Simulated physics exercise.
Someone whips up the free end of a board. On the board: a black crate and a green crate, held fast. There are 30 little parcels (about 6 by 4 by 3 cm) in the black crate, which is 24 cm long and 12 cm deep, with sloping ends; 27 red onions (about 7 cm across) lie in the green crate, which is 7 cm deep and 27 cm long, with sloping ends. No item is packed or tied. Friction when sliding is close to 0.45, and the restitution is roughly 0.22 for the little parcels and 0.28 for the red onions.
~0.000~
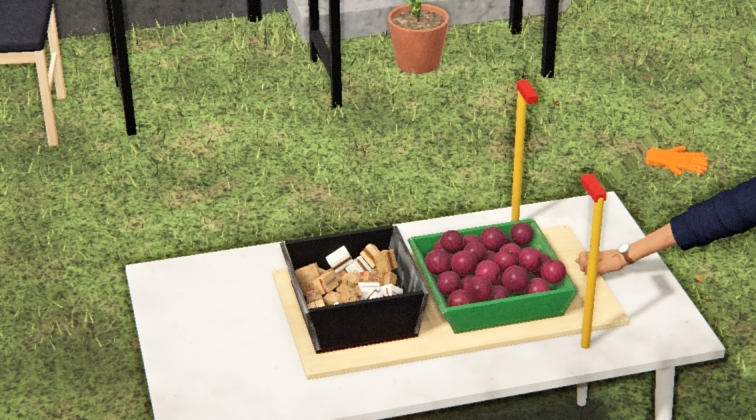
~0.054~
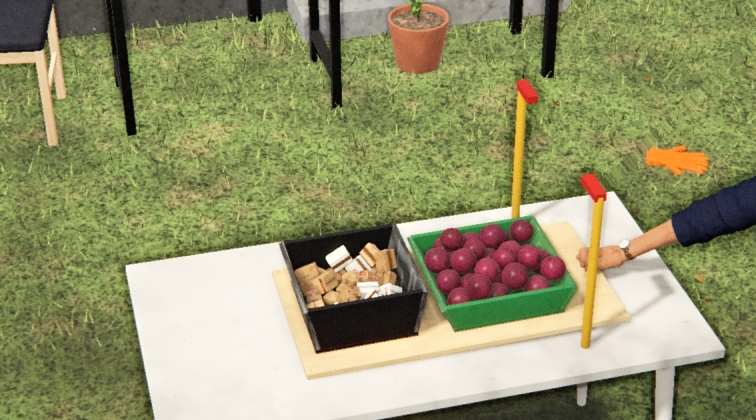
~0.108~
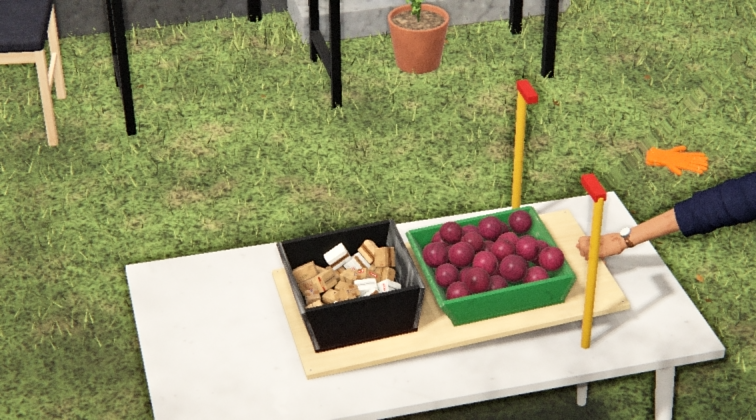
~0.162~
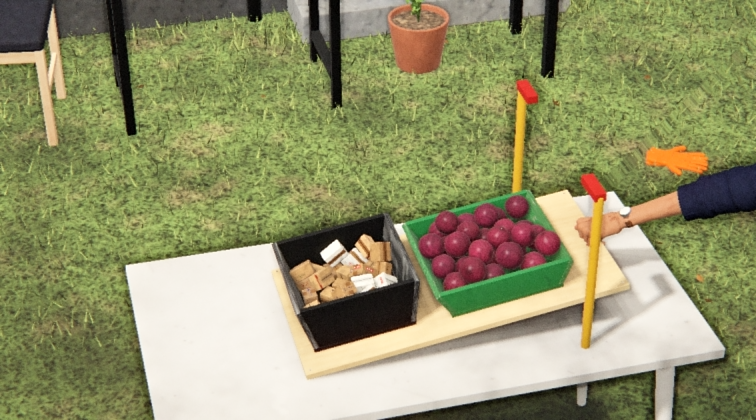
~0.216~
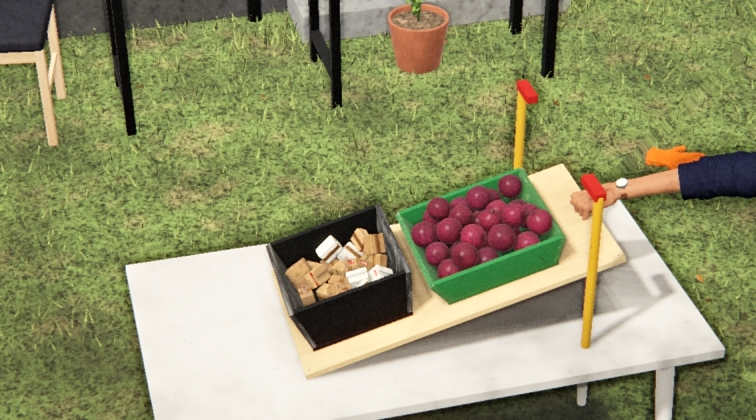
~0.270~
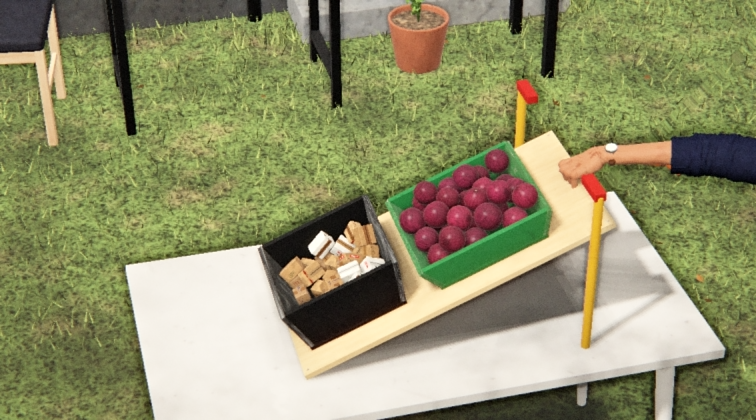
On a lawn, a hand raising the right end of a board on a white table, tilting black and green crates leftward.
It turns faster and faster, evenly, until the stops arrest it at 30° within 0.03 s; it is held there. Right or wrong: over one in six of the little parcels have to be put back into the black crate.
Wrong.
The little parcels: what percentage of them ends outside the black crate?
Somewhere close to 0 per cent, I reckon.
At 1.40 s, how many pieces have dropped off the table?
About 8.
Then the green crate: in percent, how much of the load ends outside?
Loss for the green crate - 80 per cent.
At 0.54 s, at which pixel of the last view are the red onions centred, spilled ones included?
Middle: About (378, 191) px.
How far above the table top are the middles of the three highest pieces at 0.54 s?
On average they sit about 54 cm high.
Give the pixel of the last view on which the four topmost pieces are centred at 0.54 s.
Their centre sits close to pixel (382, 139).
After 0.30 s, the board meets the red stops.
After 0.40 s, tilt 30°; the black crate has all 30 and the green crate has all 27.
After 0.54 s, tilt 30°; the black crate has all 30 and the green crate is down by 6 of 27.
After 0.80 s, tilt 30°; the black crate has all 30 and the green crate is down by 22 of 27.
When it is over (at 1.40 s), the black crate has all 30 and the green crate is down by 22 of 27. Asked share, 0 of 30, 0 per cent.
